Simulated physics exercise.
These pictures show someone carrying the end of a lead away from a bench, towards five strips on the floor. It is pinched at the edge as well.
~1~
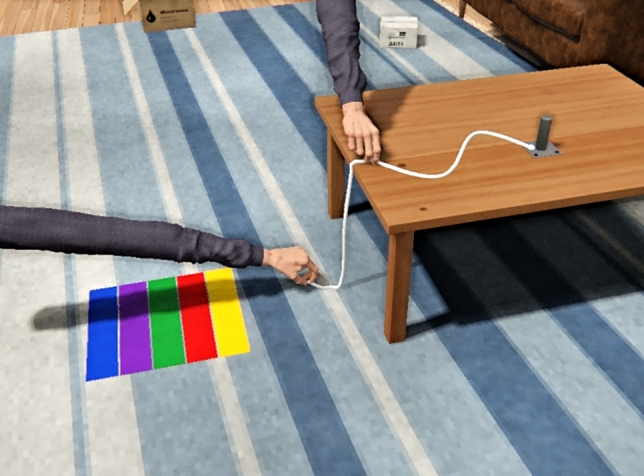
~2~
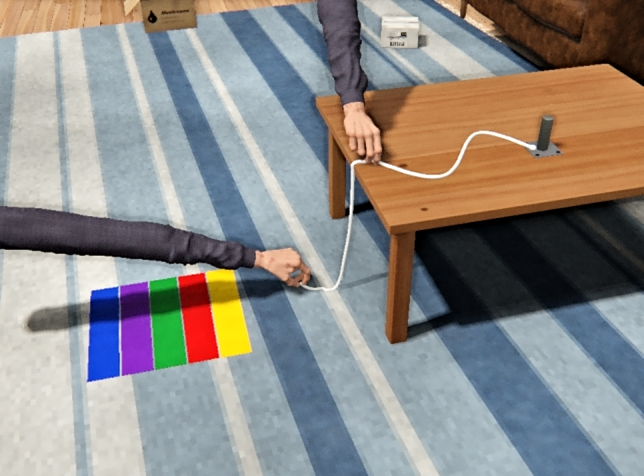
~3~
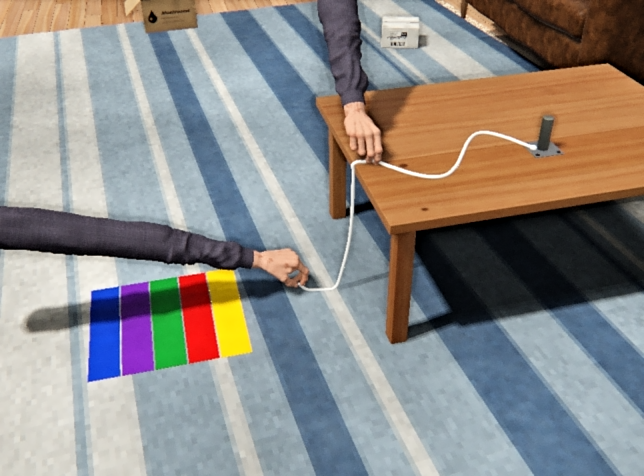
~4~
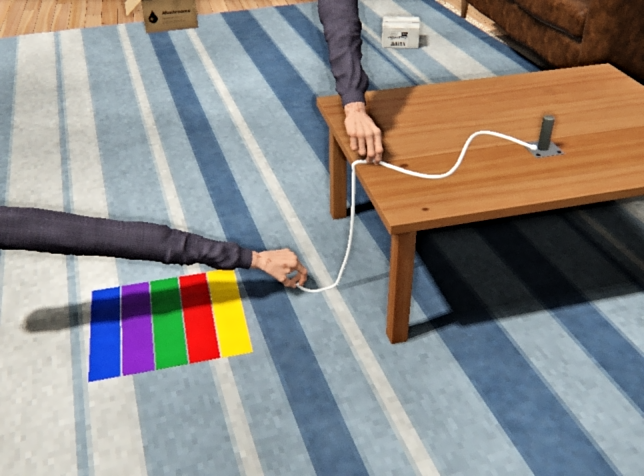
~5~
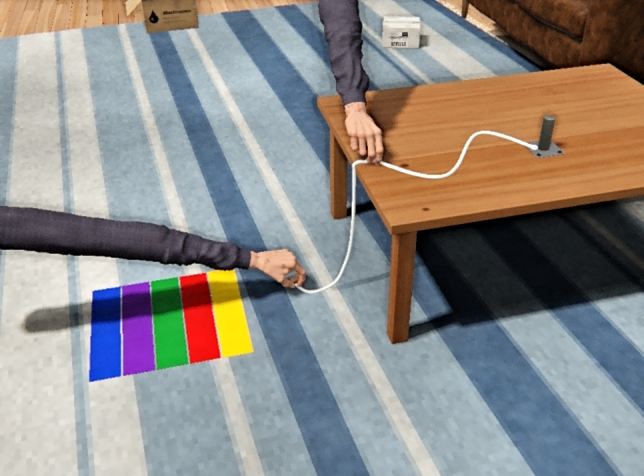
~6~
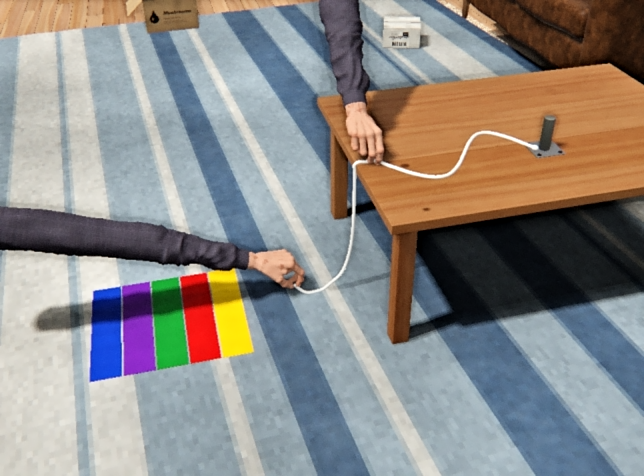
A hand holding the end of a white cord near the floor moved slightly left toward the coloured strips, then stayed almost still, while another hand kept the cord pressed at the wooden table's edge.
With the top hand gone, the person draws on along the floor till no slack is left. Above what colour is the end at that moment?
Over purple.
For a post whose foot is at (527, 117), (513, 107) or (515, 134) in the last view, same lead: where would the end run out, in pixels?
About (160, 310), (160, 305) and (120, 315).
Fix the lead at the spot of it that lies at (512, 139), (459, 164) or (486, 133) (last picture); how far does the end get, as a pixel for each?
In that order: (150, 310), (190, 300) and (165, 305).
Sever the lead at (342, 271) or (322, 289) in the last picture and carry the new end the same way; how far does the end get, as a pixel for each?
The places are (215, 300) and (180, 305).
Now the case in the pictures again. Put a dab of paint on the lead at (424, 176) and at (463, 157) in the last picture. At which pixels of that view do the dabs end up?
The first at (356, 171), the second at (420, 161).
Soon after, end near (194, 302); over red.
After that, end near (155, 308); over green.
At the stop, end near (133, 312); over purple. The end stops over the purple strip.
